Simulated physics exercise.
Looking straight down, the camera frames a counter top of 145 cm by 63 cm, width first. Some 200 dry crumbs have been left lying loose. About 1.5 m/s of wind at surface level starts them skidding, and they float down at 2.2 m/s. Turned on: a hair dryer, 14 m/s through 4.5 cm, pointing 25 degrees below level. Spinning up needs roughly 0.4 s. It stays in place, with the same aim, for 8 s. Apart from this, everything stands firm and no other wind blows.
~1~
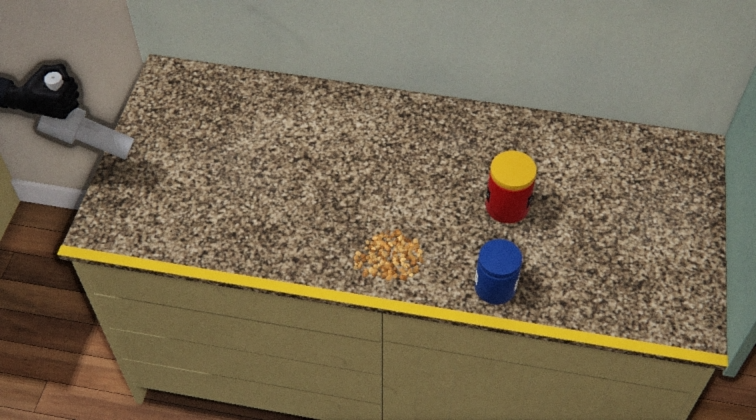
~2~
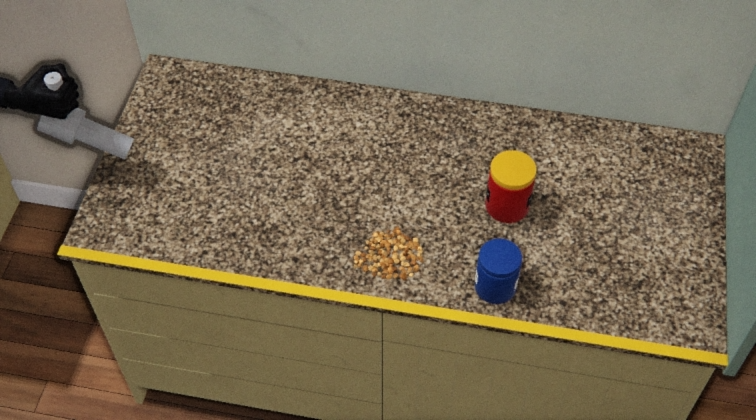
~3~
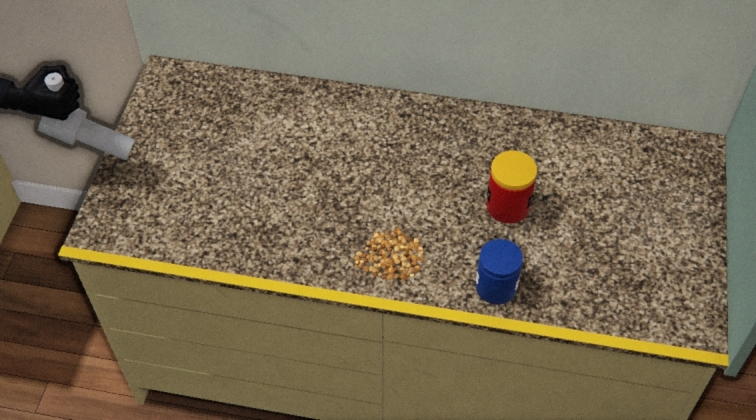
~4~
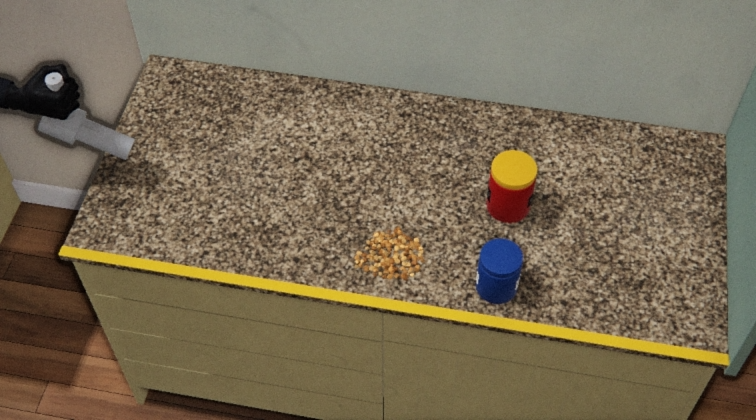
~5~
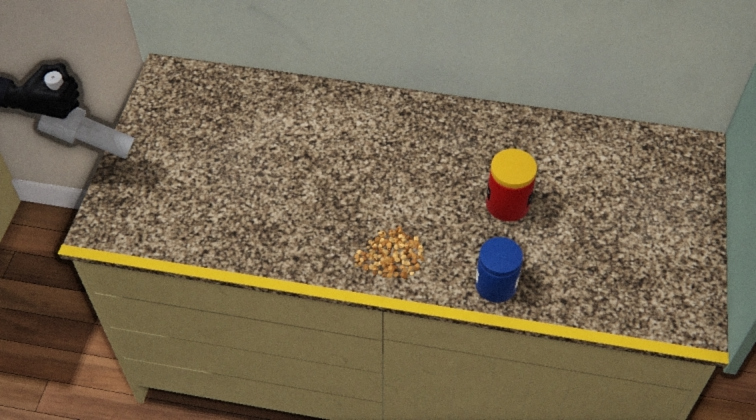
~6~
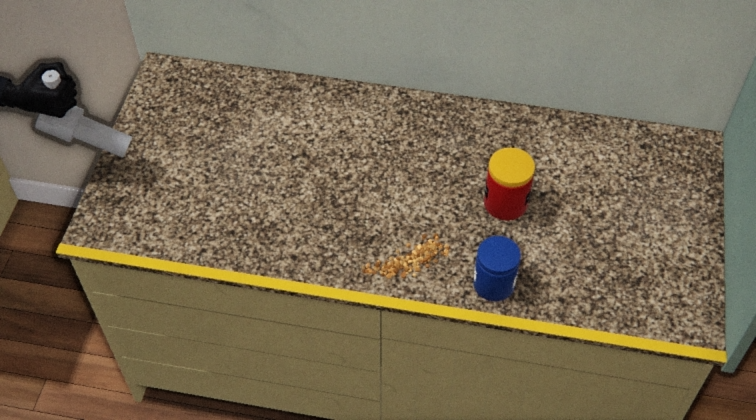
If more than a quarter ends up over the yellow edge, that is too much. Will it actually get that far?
Yes.
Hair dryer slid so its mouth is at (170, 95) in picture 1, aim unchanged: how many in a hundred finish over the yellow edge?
You'd be looking at something like 80 in a hundred.
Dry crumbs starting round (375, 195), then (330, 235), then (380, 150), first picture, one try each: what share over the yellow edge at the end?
Roughly 10 %, then 70 %, then 0 %.
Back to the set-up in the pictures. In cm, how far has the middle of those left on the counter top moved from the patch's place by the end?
The middle ends up about 70 cm from the start.
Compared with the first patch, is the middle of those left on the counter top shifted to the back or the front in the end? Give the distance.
It has shifted to the far side, by around 5 cm.
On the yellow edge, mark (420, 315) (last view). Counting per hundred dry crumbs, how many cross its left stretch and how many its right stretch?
0 % left and 80 % right.
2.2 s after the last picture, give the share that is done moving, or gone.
80 %.
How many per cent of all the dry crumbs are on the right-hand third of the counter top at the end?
Roughly 20 in a hundred.
Then, 1.2 s after the last picture, 72 % are over the yellow edge; the middle of those still in play is near (504, 258); 79 % have settled or left.
Then, 2.2 s after the last picture, 74 % are over the yellow edge; the middle of those still in play is near (684, 286); 82 % have settled or left.
Then, 4.0 s after the last picture, 78 % are over the yellow edge; the middle of those still in play is near (724, 296); 86 % have settled or left.
Then, 7.6 s after the last picture, at the end, 80 % are over the yellow edge; the middle of those still in play is near (722, 289).
